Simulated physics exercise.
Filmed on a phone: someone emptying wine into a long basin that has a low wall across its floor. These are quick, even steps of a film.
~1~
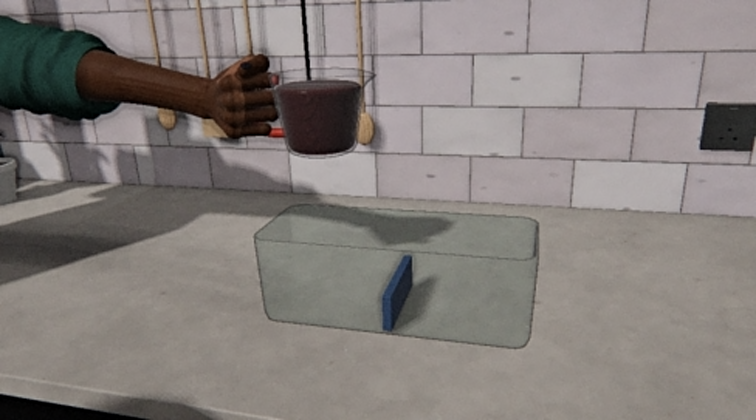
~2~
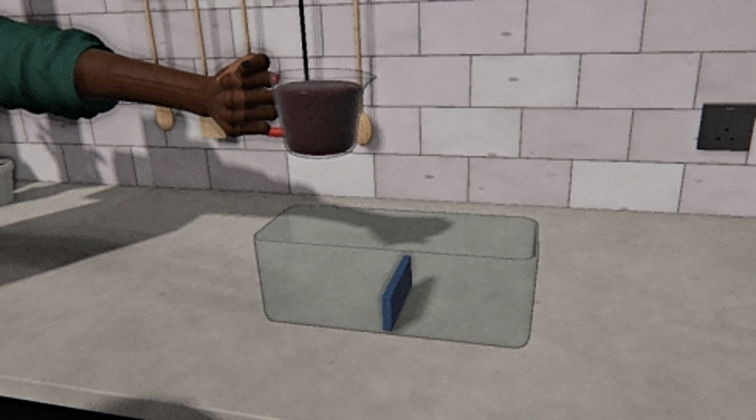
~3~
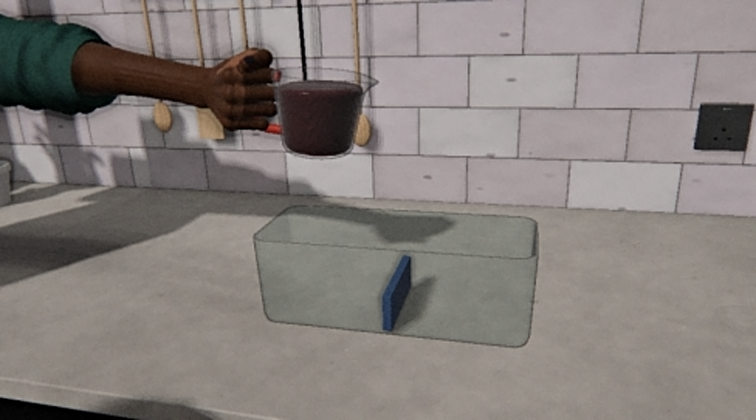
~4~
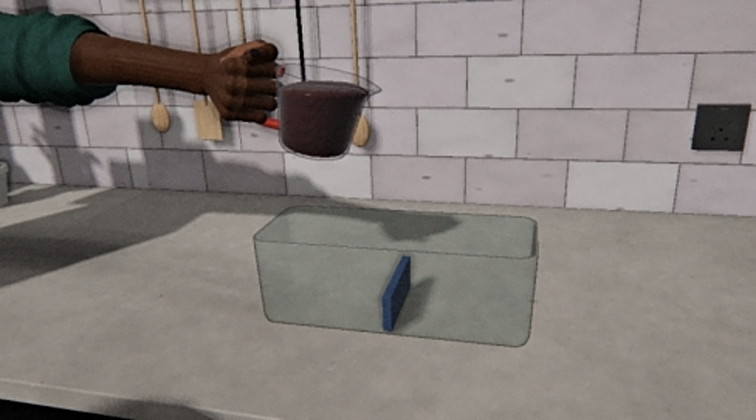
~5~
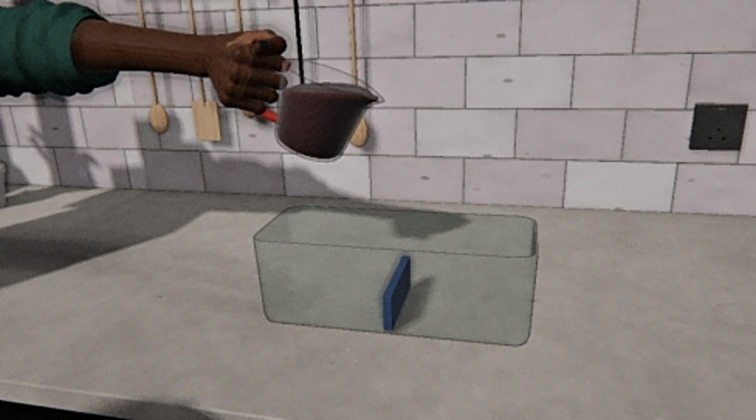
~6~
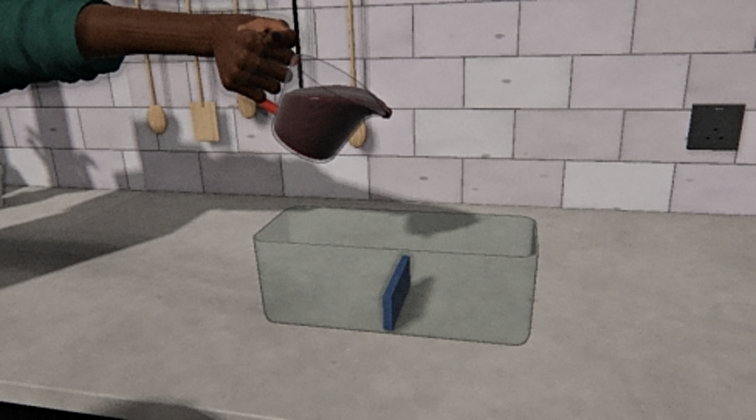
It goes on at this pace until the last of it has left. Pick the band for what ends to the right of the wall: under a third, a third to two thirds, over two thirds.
The share right of the wall is more than two thirds.
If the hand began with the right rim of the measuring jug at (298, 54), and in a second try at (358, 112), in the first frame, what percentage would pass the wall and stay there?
In turn 5 and 35 in a hundred.
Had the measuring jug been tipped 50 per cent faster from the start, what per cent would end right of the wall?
Close to 70 per cent.
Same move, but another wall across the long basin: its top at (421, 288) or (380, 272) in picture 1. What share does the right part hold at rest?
The first gives 50 %, the second 90 %.
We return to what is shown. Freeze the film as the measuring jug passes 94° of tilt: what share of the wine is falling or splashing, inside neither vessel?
Some 30 per cent.
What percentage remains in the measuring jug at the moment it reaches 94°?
About 35 per cent.
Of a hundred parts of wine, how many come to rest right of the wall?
It comes to 80 per cent or so.
A moment on, the measuring jug is tipped on its side and 37 per cent is still to pour, 0 is left of the wall and 32 right of it.
Next, the measuring jug is tipped right over and 3 per cent is still to pour, 11 is left of the wall and 80 right of it.
Then the measuring jug is tipped right over and 0 per cent is still to pour, 19 is left of the wall and 80 right of it.
Later the measuring jug is tipped right over and 0 per cent is still to pour, 19 is left of the wall and 80 right of it.
In the end 19 per cent lies left of the wall, 80 right of it and 1 outside.
